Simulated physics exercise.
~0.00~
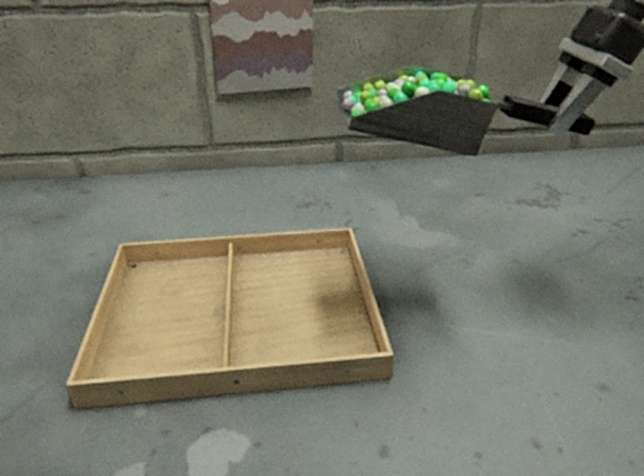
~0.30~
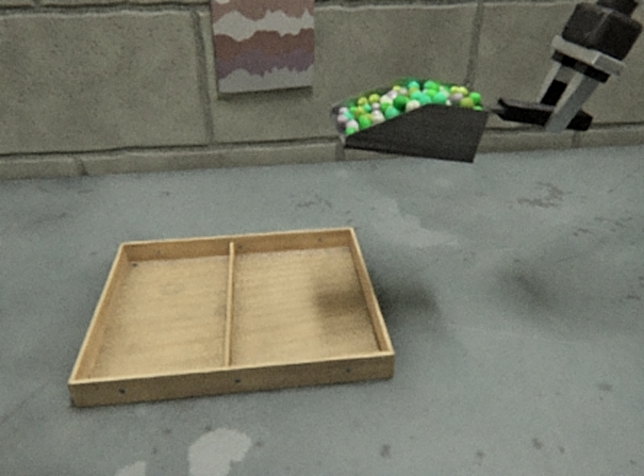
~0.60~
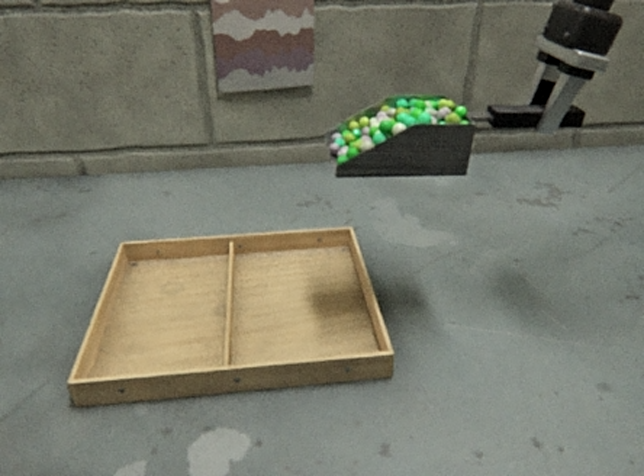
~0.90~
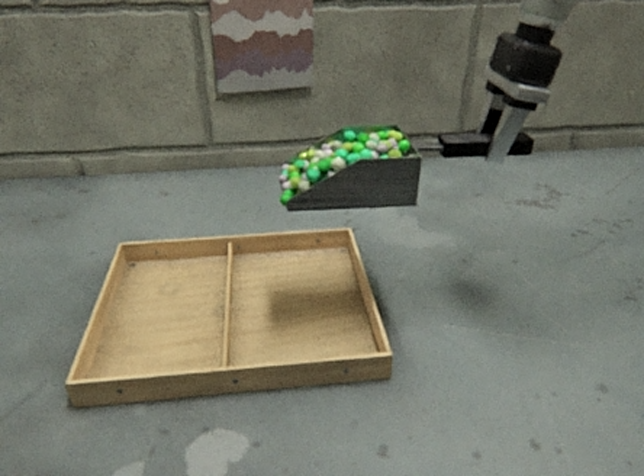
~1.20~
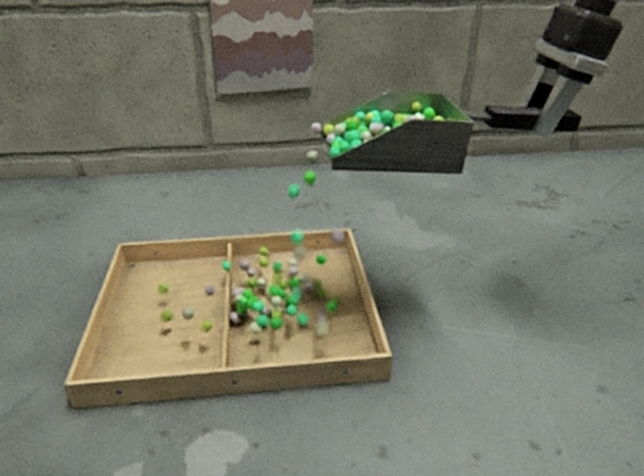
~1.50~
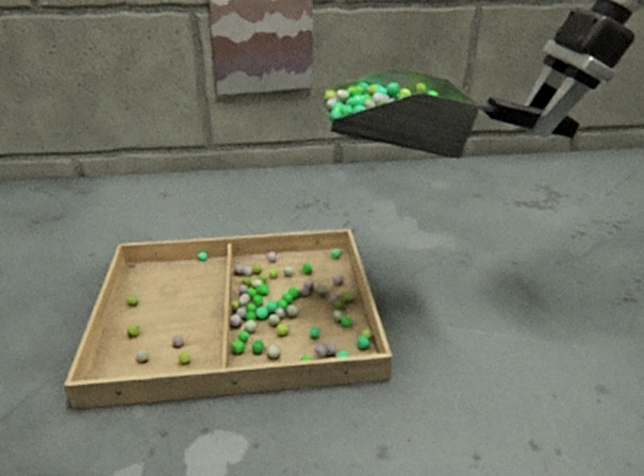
The video shows a robot arm moving a dark scoop of green, yellow and pale round sweets left and down over a divided wooden tray, spilling some, then drawing back up. Most spilled sweets rest in the right part, a few in the left, and many remain in the scoop.
